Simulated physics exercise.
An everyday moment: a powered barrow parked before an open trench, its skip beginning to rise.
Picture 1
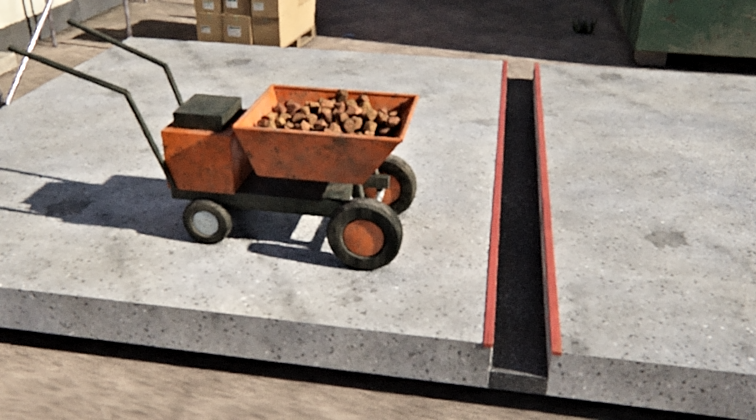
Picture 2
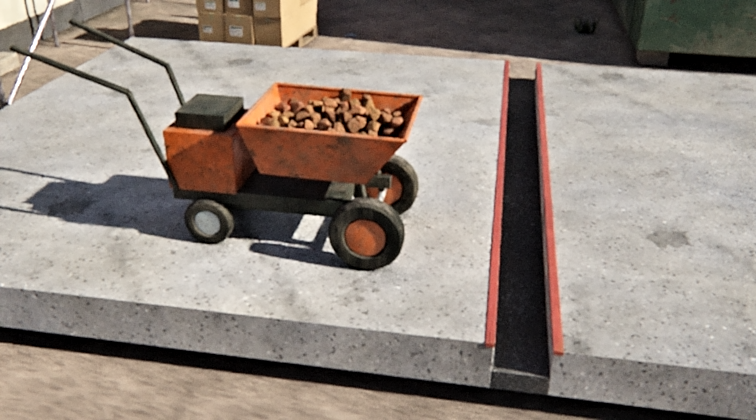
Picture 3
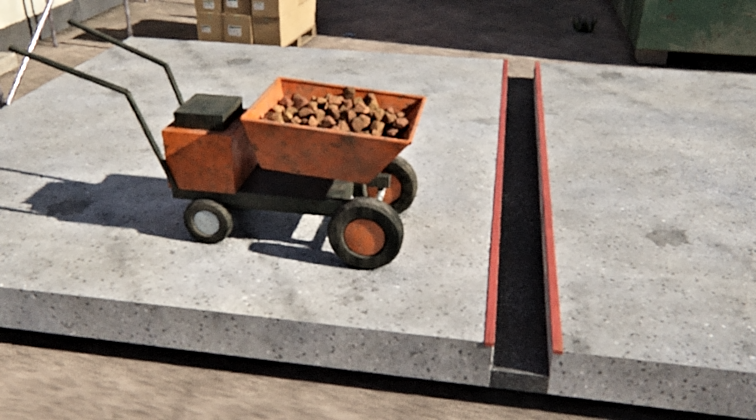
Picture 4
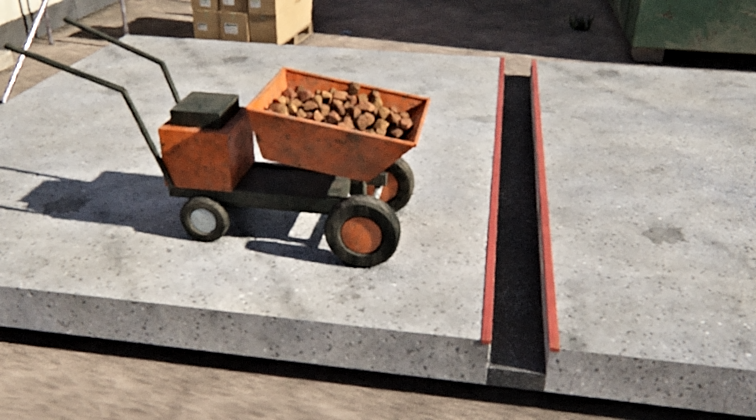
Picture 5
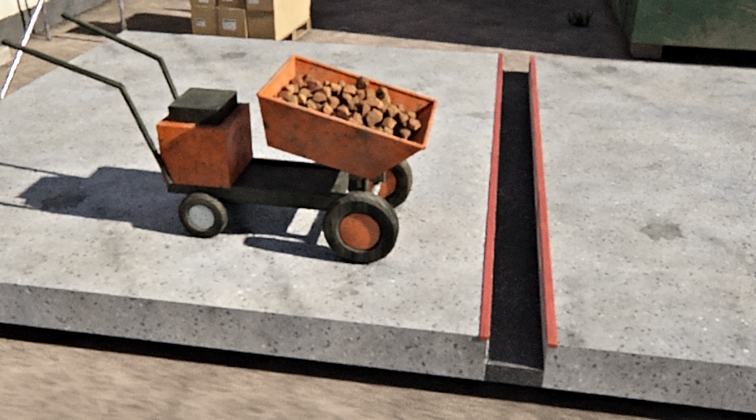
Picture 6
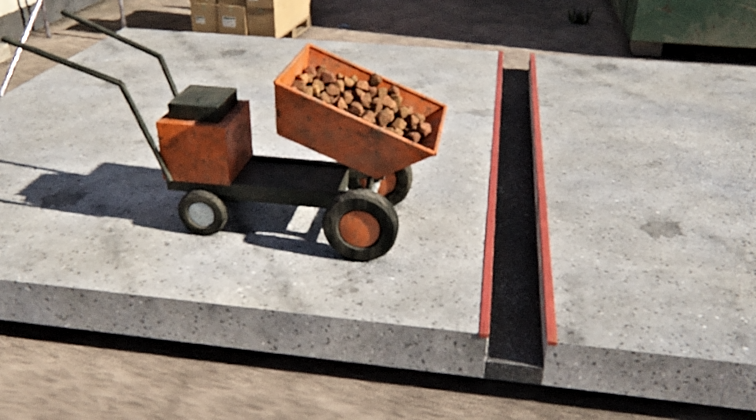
On a concrete slab in a sunlit yard, an orange powered barrow loaded with brown clods stands to the left of a narrow, red-edged trench. Its skip starts out level, then the rear lifts gradually, tilting it clearly toward the right while the wheels stay in place and the load remains heaped inside.
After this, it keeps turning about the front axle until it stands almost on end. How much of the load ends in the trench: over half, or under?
Between the edges lies over half of the load.
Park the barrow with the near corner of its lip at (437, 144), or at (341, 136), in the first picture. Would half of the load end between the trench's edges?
First over half, then not half.
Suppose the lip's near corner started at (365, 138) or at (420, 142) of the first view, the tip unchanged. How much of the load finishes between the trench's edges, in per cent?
About 50 and 80 per cent.
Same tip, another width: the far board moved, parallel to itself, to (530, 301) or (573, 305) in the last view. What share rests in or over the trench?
First some 50, then 80 per cent.
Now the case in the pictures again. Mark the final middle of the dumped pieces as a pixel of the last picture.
Around (513, 246).
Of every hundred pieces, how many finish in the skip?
Some 10 per cent.
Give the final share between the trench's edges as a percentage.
Close to 75 per cent.
Just after the last frame, skip tipped steeply; every one in the skip.
A moment on, skip tipped right over; roughly two thirds in the skip; about a tenth short of the trench; roughly a quarter in or heaped over the trench; just a few beyond it; about a tenth falling.
Further on, skip tipped right over; about a tenth in the skip; about a tenth short of the trench; the larger part in or heaped over the trench; just a few beyond it.
When it is over, skip tipped right over; about a tenth in the skip; about a tenth short of the trench; the larger part in or heaped over the trench; just a few beyond it.
